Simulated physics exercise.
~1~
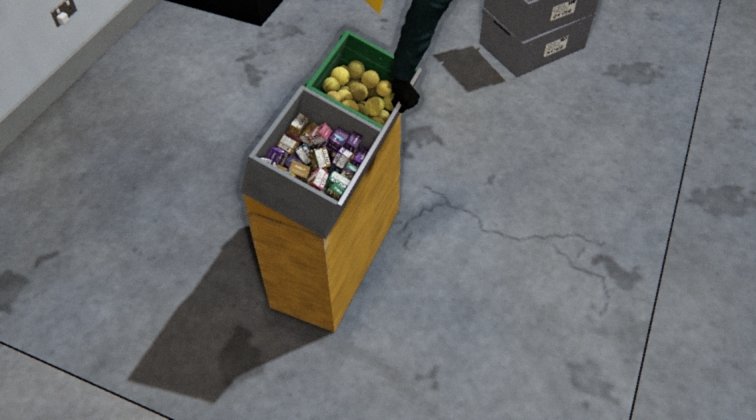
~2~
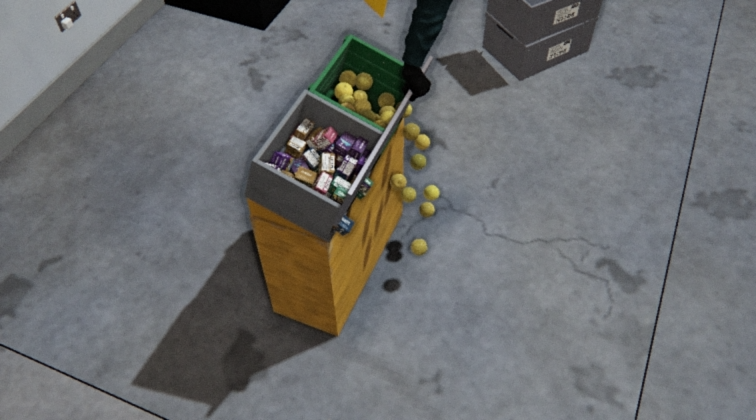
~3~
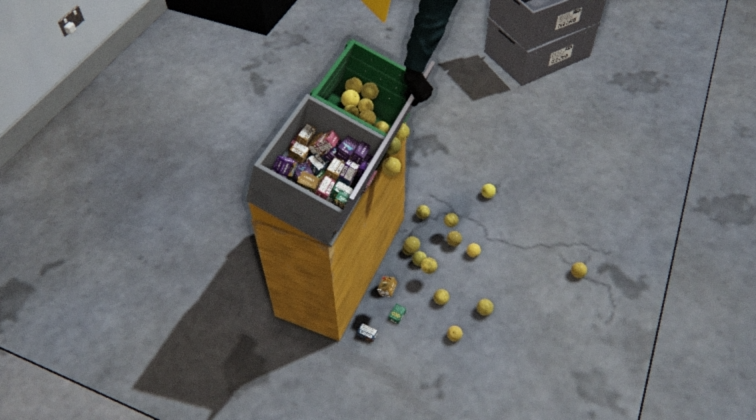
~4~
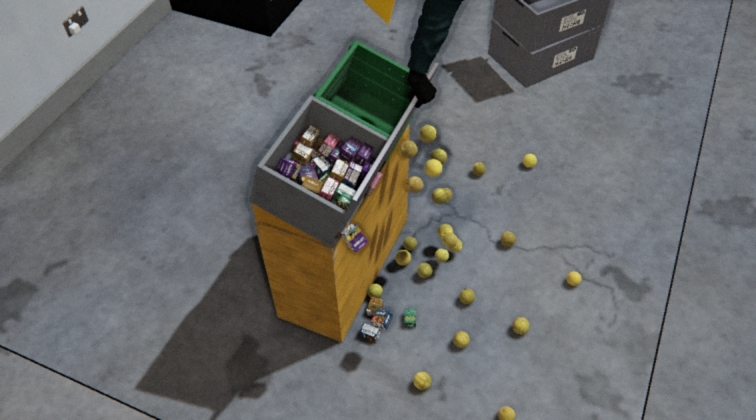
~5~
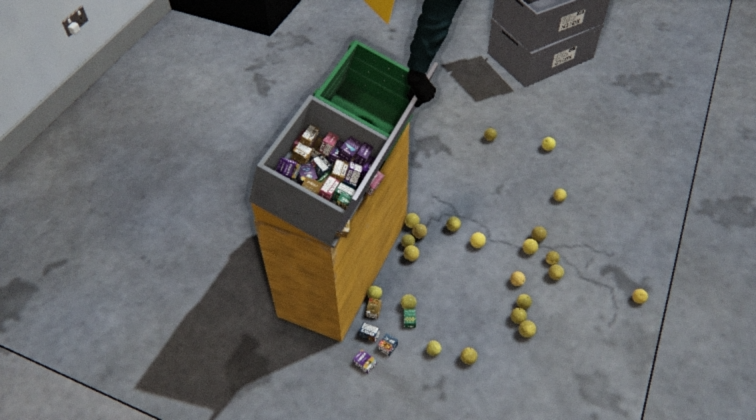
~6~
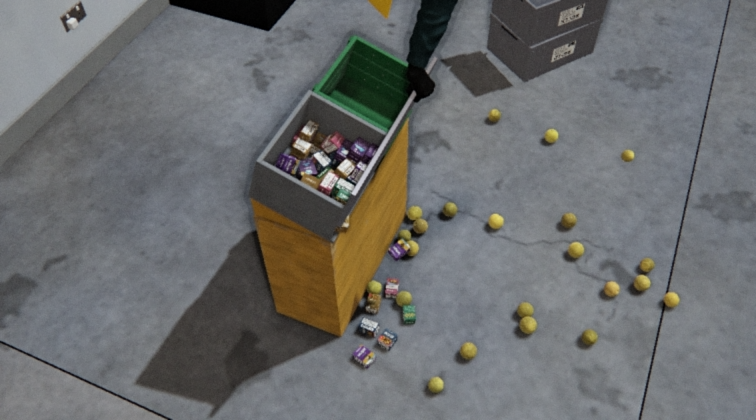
A gloved hand lifted a gate along the side of a green chute and a grey one, and yellow apples poured onto the concrete floor and rolled right, nearly emptying the green chute, while only a few small cartons dropped beside the wooden base.
